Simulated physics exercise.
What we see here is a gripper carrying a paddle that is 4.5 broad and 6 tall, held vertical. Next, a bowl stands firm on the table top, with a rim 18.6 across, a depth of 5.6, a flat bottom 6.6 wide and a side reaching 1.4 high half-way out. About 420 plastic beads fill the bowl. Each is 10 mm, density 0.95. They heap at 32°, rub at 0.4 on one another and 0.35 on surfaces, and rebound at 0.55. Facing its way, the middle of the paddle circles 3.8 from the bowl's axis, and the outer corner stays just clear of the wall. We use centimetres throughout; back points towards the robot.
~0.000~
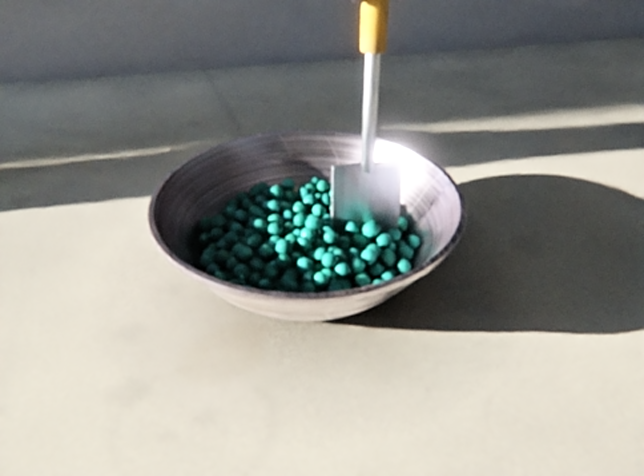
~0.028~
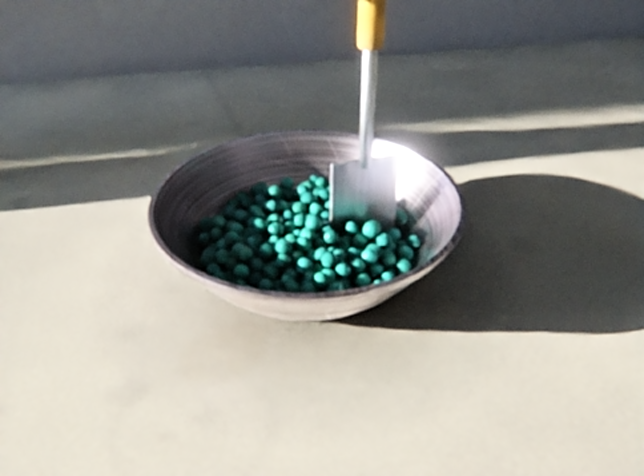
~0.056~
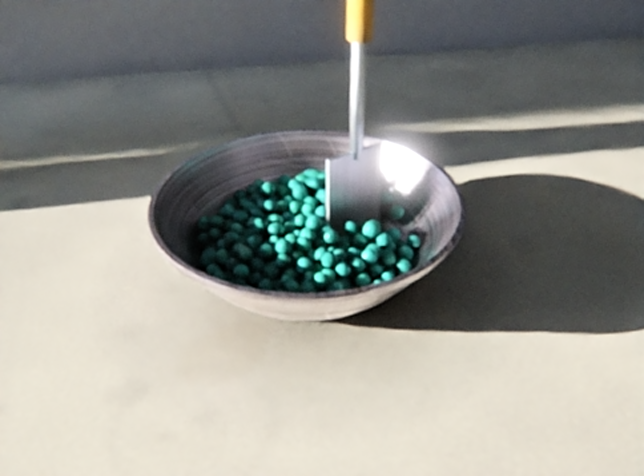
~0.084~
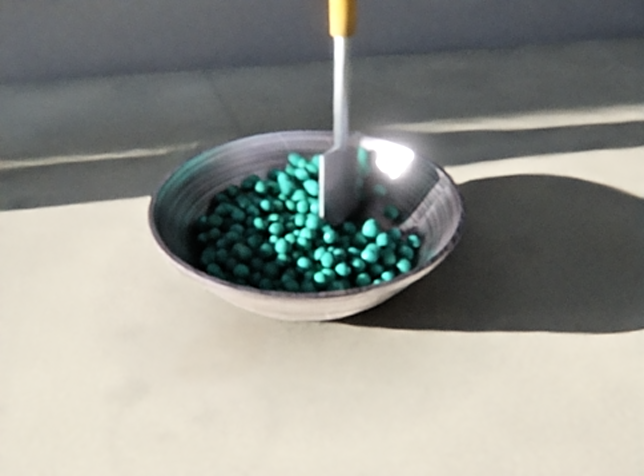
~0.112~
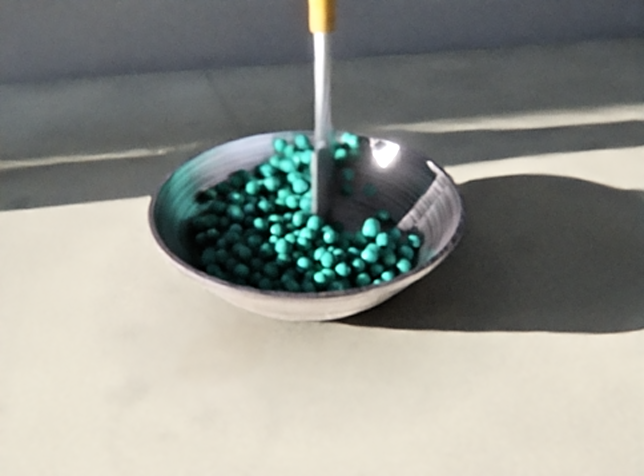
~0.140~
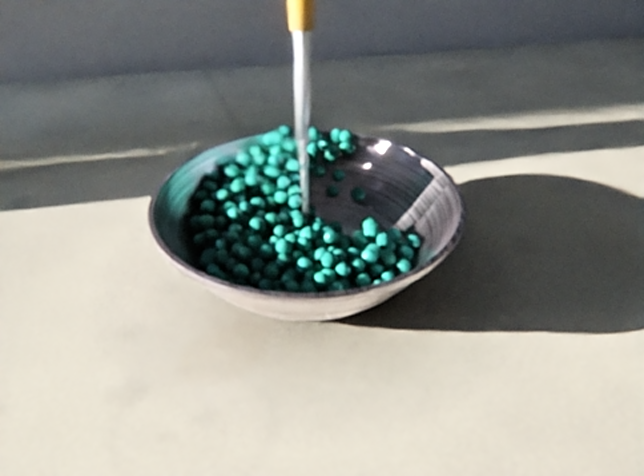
The clip shows a flat paddle with a yellow handle moving left through green beads in a bowl on a table, turning edge-on as it pushes beads up toward the bowl's far rim and leaves part of the inner wall bare.
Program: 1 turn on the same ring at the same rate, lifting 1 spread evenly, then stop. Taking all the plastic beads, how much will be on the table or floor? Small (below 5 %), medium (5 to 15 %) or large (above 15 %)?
It is medium.
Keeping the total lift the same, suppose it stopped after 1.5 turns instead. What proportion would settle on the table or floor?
Roughly 15 per cent.
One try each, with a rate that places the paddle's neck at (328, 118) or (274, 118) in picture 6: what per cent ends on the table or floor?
Around 5 and 20 percent, in that order.
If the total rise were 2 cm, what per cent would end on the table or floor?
5 per cent, roughly.
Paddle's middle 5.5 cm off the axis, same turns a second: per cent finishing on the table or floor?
It would be near 0 per cent.
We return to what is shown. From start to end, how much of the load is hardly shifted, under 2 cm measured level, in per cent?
Near 15 per cent of the pieces.
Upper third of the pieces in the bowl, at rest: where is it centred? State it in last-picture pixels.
(351, 215).
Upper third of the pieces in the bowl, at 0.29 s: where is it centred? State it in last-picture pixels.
I'd point to somewhere close to (225, 246).
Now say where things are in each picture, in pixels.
Paddle neck at (369, 141), 0° round; upper third of the load around (304, 235), from x 205 to 415, top at y 185; 419 in the bowl, in the first frame.
Paddle neck at (367, 137), 7° round; upper third of the load around (305, 230), from x 205 to 415, top at y 180, in the second frame.
Paddle neck at (357, 128), 25° round; upper third of the load around (306, 222), from x 205 to 415, top at y 175, in the third frame.
Paddle neck at (342, 122), 44° round; upper third of the load around (304, 212), from x 205 to 415, top at y 155, in the fourth frame.
Paddle neck at (323, 117), 63° round; upper third of the load around (294, 201), from x 200 to 415, top at y 140, in the fifth frame.
Paddle neck at (303, 116), 82° round; upper third of the load around (279, 197), from x 195 to 415, top at y 130; 419 in the bowl, in the sixth frame.
After 0.29 s, 188° round, highest piece 8 above the table; 412 in the bowl, 2 on the table or floor, 5 in flight or on the tool.
After 0.45 s, 293° round, highest piece 7 above the table; 394 in the bowl, 20 on the table or floor, 5 in flight or on the tool.
After 0.73 s, 0° round, highest piece 5 above the table; 379 in the bowl, 40 on the table or floor.
After 1.43 s, 0° round, highest piece 5 above the table; 379 in the bowl, 40 on the table or floor.
At rest, 379 in the bowl, 40 on the table or floor. That is 10 % on the table or floor.
